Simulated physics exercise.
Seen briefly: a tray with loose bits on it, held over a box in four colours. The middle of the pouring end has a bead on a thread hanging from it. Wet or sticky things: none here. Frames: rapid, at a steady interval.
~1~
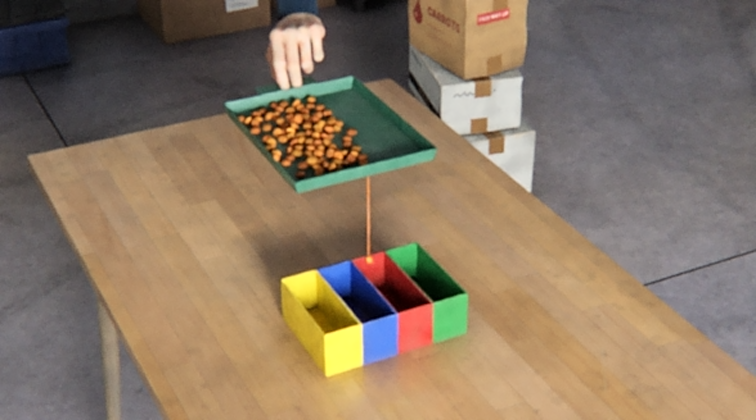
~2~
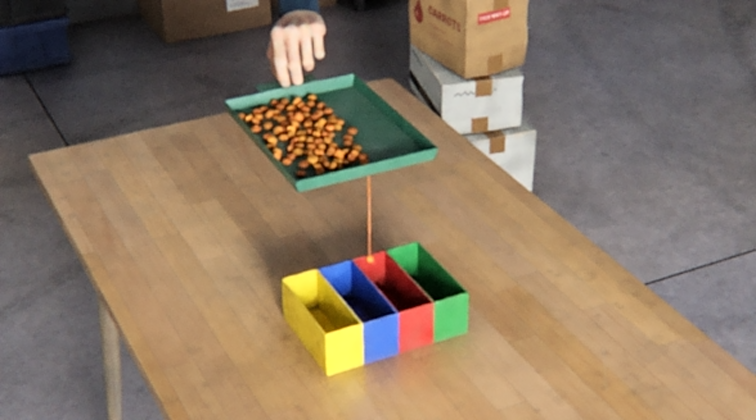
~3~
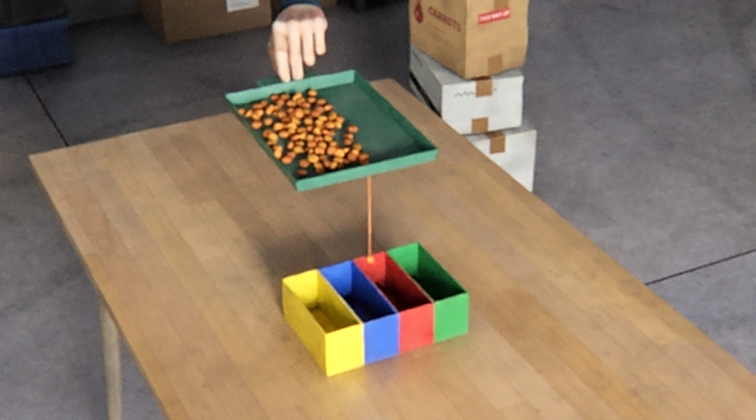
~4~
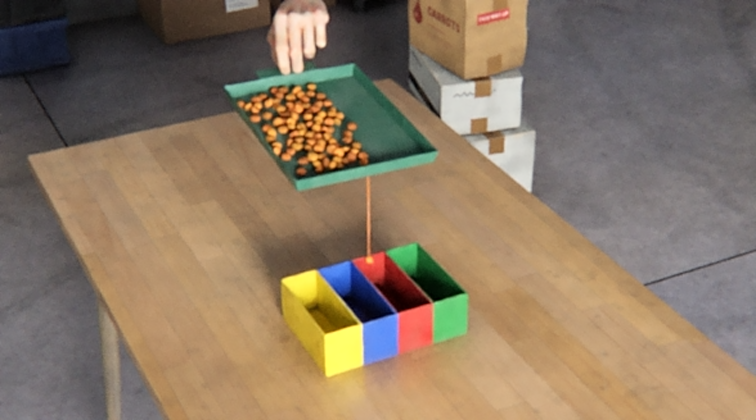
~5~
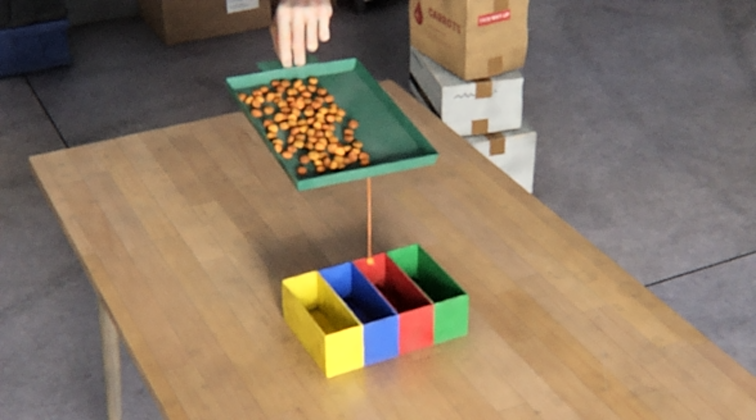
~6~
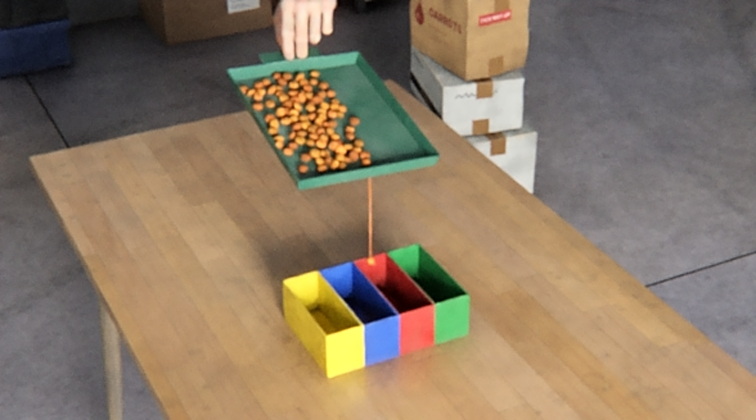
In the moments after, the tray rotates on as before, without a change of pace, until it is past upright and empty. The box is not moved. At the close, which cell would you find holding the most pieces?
You would find the most in the green cell.
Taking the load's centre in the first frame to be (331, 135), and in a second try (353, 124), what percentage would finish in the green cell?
Respectively 50 and 50 per cent.
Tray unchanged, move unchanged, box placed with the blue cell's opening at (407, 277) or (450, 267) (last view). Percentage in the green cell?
Close to 0 in a hundred, then close to 0 in a hundred.
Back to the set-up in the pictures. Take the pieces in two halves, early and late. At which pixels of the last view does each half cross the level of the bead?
Around (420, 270) at first; around (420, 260) after that.
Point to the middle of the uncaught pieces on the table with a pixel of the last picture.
(485, 296), roughly.
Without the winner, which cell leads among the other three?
Just behind the top cell comes the red one.
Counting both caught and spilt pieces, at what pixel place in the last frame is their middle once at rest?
I'd mark it at roughly (428, 314).
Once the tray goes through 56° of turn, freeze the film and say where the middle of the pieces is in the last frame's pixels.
I'd put the middle of the pieces at roughly (388, 155).
Just after the last frame, tray tipped steeply; almost all on the tray; just a few falling or outside the box.
A moment on, tray tipped right over; roughly two thirds on the tray; about a tenth in the green cell; just a few in the blue cell; just a few in the red cell; roughly a quarter falling or outside the box.
Further on, tray tipped past a quarter turn; roughly a third in the green cell; roughly a quarter in the red cell; about a tenth in the blue cell; roughly a quarter falling or outside the box.
When it is over, tray tipped past a quarter turn; roughly a third in the green cell; roughly a quarter in the red cell; about a tenth in the blue cell; not one in the yellow cell; roughly a quarter outside the box.
